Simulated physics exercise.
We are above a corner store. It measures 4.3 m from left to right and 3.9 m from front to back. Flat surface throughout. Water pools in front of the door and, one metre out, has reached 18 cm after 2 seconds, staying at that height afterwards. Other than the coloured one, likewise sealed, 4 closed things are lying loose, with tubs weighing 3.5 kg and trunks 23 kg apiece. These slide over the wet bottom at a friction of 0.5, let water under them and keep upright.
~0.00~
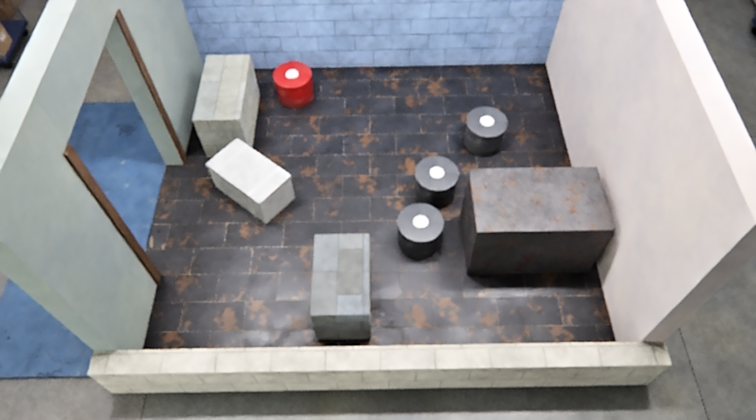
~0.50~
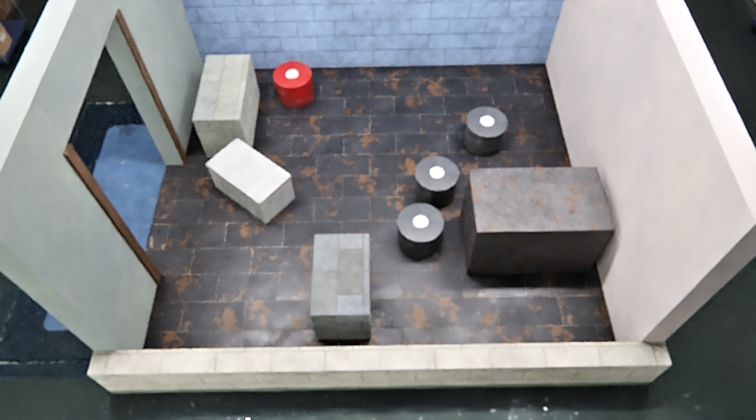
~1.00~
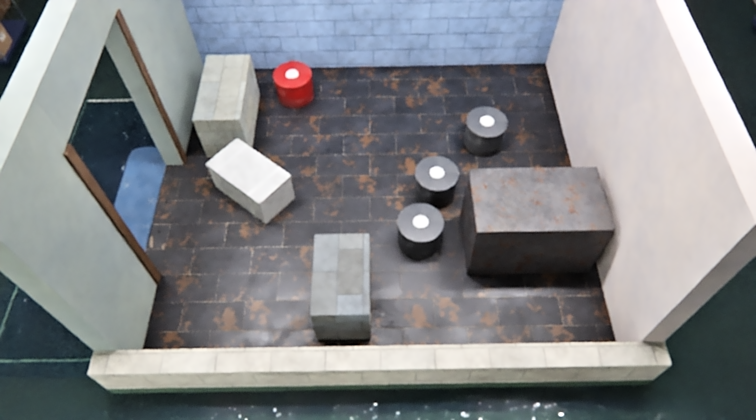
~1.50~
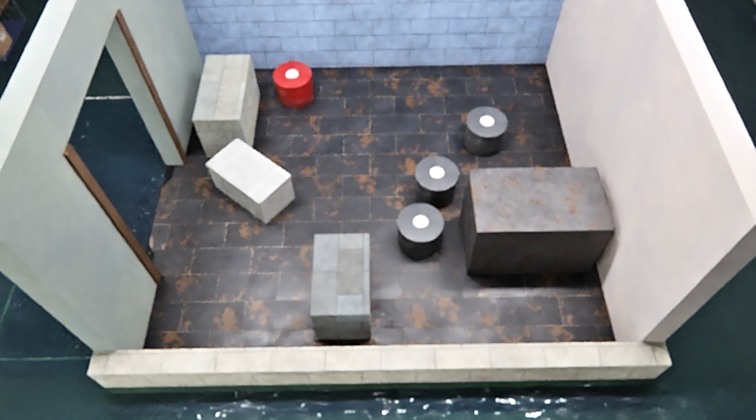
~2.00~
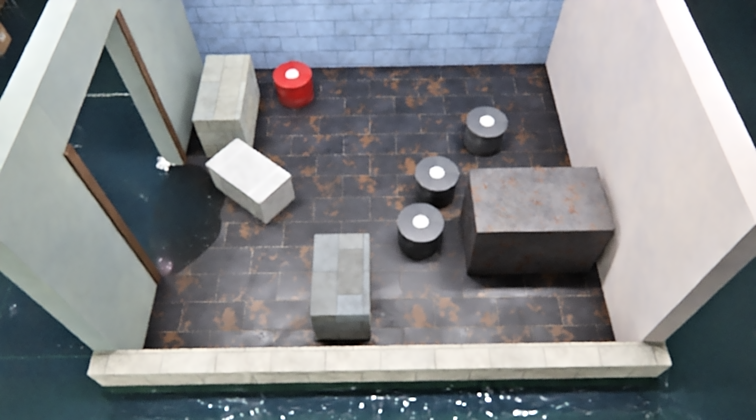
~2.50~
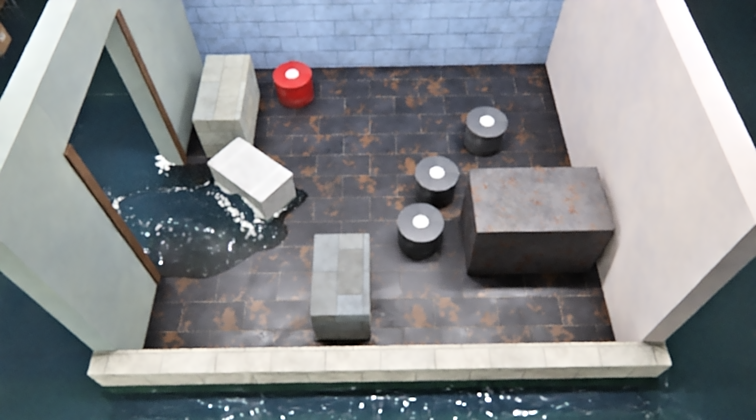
A walled room with a dark tiled floor, pale blocks, dark tubs and a red one sat still as water spread outside, then came through the left doorway and fanned across the nearby floor.
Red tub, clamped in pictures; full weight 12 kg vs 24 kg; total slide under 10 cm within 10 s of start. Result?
12 kg passes.
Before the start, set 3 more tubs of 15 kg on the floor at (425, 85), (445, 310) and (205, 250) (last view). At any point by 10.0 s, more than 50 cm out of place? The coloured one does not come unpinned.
Answer by position: Inside the range; inside the range; outside the range.
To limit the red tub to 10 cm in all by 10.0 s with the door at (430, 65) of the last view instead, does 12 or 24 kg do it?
That way, the small mass suffices.
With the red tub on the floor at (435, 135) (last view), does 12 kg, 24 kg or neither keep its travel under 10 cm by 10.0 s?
Result: Both pass.
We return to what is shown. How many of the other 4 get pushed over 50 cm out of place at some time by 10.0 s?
Count: 4.
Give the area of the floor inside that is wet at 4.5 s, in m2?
Around 9.0 m2 of it.
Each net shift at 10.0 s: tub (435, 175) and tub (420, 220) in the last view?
Net displacement, in order: 140 cm; 80 cm.
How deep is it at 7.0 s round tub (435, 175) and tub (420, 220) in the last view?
6 and 6 cm.
After 3.5 s the red tub would be 0 cm from its start with 12 kg and 0 cm from its start with 24 kg; 0 cm of water round it then.
After 4.5 s the red tub would be 0 cm from its start with 12 kg and 0 cm from its start with 24 kg; 2 cm of water round it then.
After 7.0 s the red tub would be 0 cm from its start with 12 kg and 0 cm from its start with 24 kg; 3 cm of water round it then.
After 10.0 s the red tub would be 0 cm from its start with 12 kg and 0 cm from its start with 24 kg; 4 cm of water round it then.
